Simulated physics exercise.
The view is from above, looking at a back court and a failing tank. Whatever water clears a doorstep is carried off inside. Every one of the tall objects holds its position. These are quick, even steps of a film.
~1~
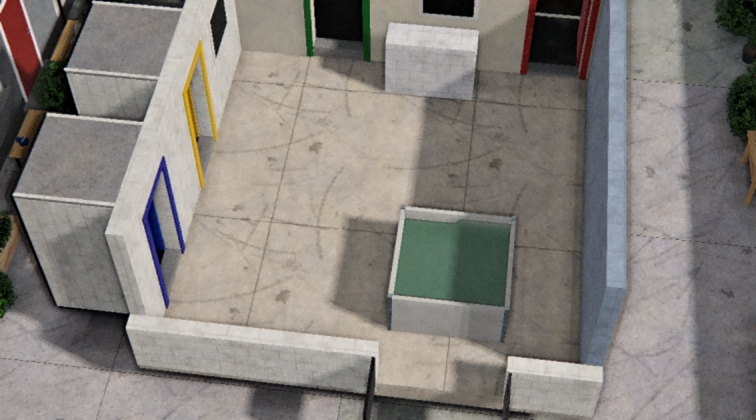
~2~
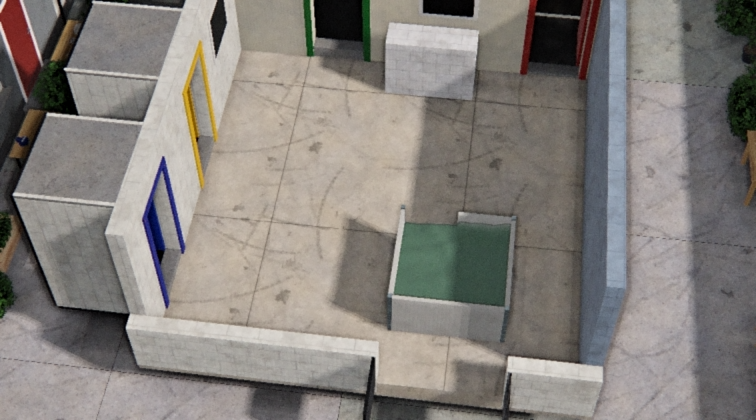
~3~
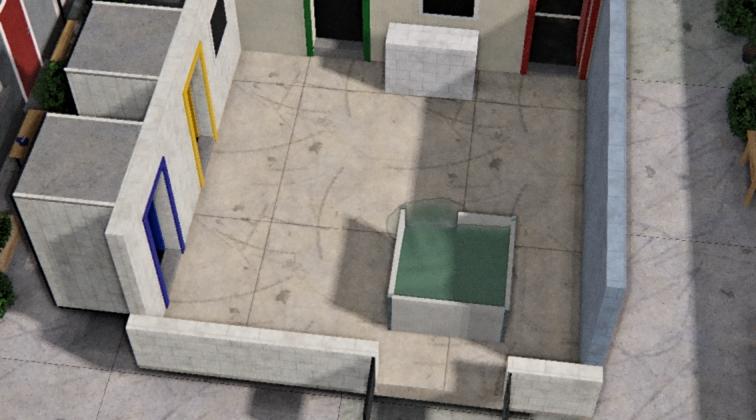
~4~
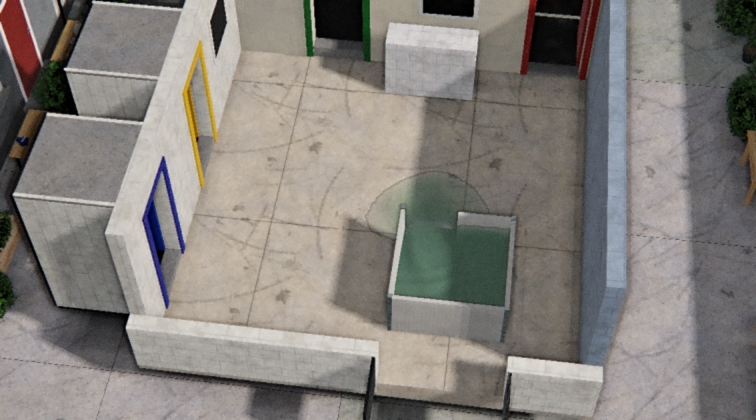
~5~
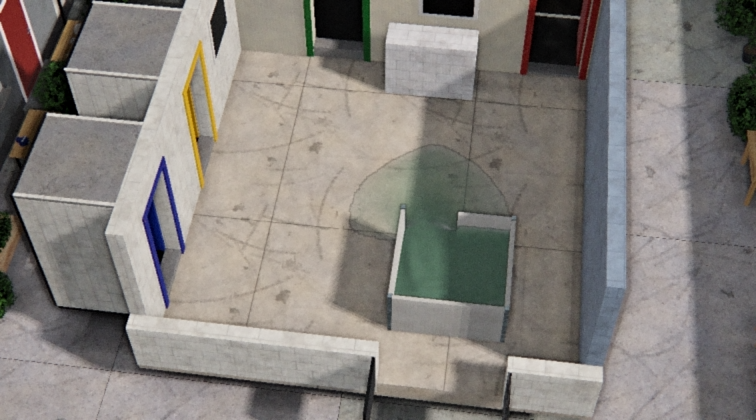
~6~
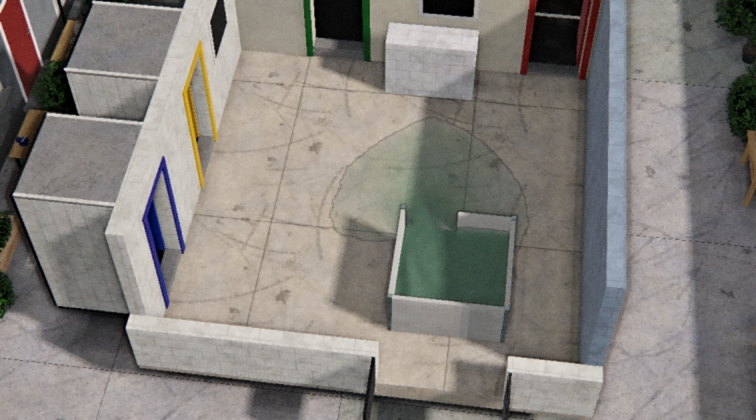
In a walled back court seen from above, an open tank of green water stands whole and still, then a gap opens in its far side and water pours out, spreading across the paving in a widening, rounded sheet.
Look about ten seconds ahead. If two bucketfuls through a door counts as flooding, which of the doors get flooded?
The blue door does not get flooded; the yellow door does not get flooded; the green door does not get flooded; the red door gets flooded.
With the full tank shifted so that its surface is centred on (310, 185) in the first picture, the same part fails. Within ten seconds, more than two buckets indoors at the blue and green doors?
Result: Blue door stays inside the limit; green door tops the limit.
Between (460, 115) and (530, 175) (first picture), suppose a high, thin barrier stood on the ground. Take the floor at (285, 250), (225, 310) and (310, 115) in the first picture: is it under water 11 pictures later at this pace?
Log, spots one to three: Spared; spared; swamped.
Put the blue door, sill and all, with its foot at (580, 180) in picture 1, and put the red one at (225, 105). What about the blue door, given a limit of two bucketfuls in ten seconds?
Blue is not flooded.
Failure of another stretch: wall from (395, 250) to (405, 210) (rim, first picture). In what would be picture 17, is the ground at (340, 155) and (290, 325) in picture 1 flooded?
Order as given: Inundated, then inundated.
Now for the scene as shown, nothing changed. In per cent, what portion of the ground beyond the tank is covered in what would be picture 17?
Around 50 percent, give or take.
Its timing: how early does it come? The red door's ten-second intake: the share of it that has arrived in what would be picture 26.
Near 55 per cent, give or take.
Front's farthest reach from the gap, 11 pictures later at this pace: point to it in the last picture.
The front's farthest point is close to (242, 52).
A moment on, water covers 35 % of the floor; the blue door not reached, the yellow door not reached, the green door not reached, the red door not reached.
Next, water covers 50 % of the floor; the blue door not reached, the yellow door not reached, the green door wet at the sill, nothing in, the red door under two buckets in.
Then, water covers 50 % of the floor; the blue door not reached, the yellow door wet at the sill, nothing in, the green door wet at the sill, nothing in, the red door over two buckets in.
Later, water covers 75 % of the floor; the blue door wet at the sill, nothing in, the yellow door wet at the sill, nothing in, the green door wet at the sill, nothing in, the red door far over two buckets in.
In the end, water covers 95 % of the floor; the blue door wet at the sill, nothing in, the yellow door wet at the sill, nothing in, the green door wet at the sill, nothing in, the red door far over two buckets in.
